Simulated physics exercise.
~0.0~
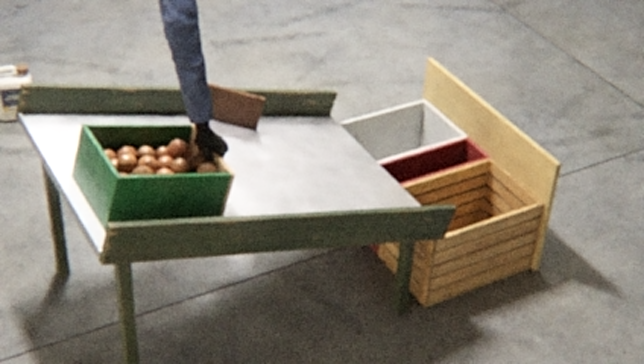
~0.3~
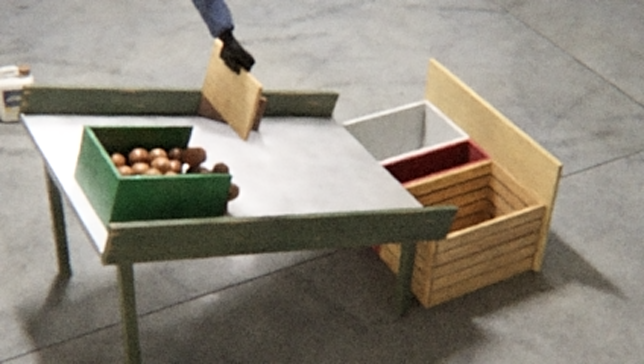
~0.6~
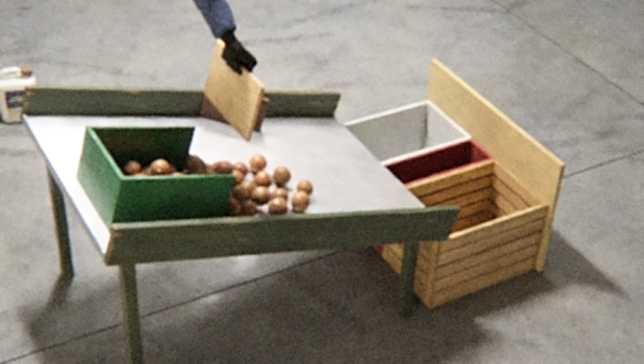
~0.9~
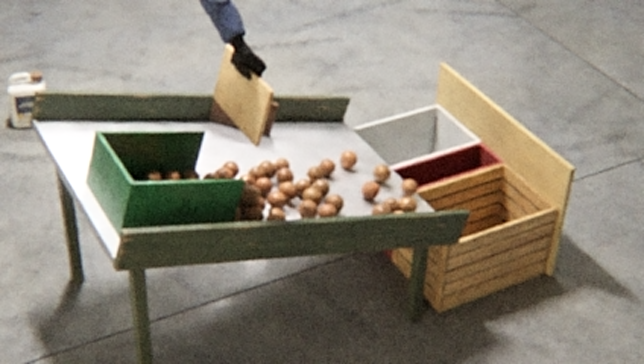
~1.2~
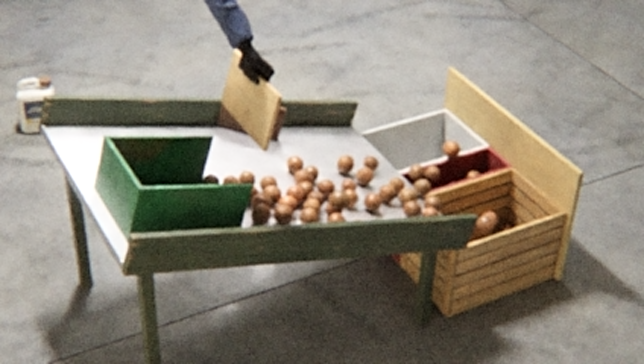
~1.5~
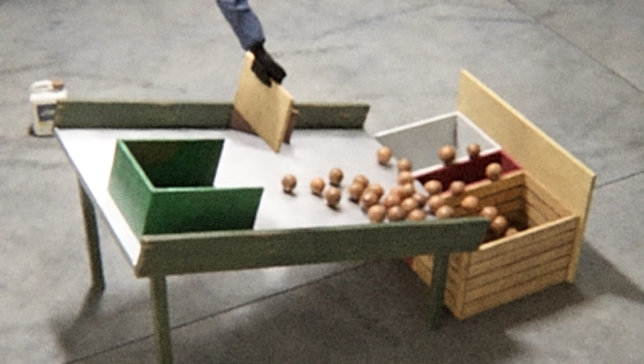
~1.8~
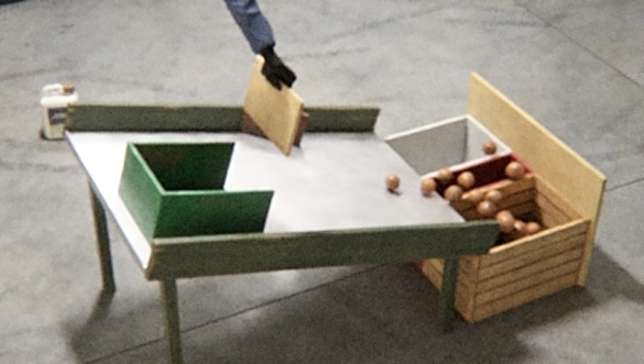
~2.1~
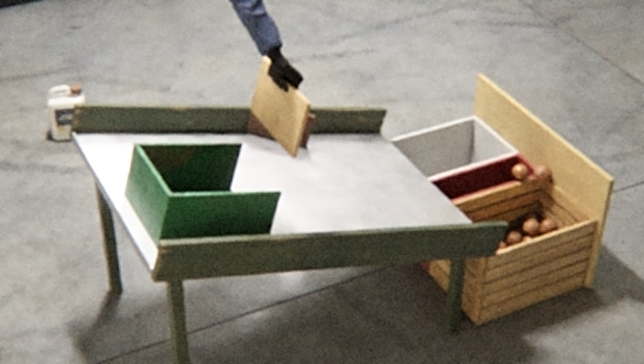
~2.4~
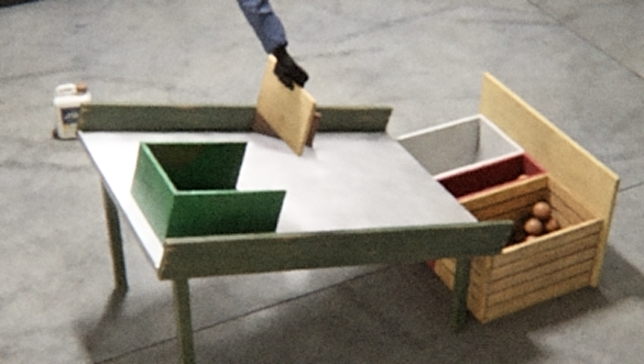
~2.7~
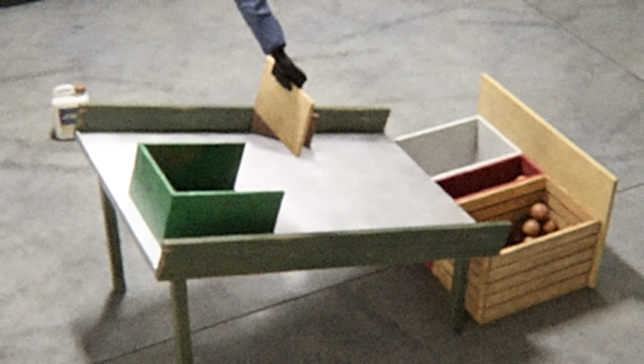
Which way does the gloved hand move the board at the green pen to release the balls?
The hand moves the board up, clear of the balls, and holds it there while they roll out.
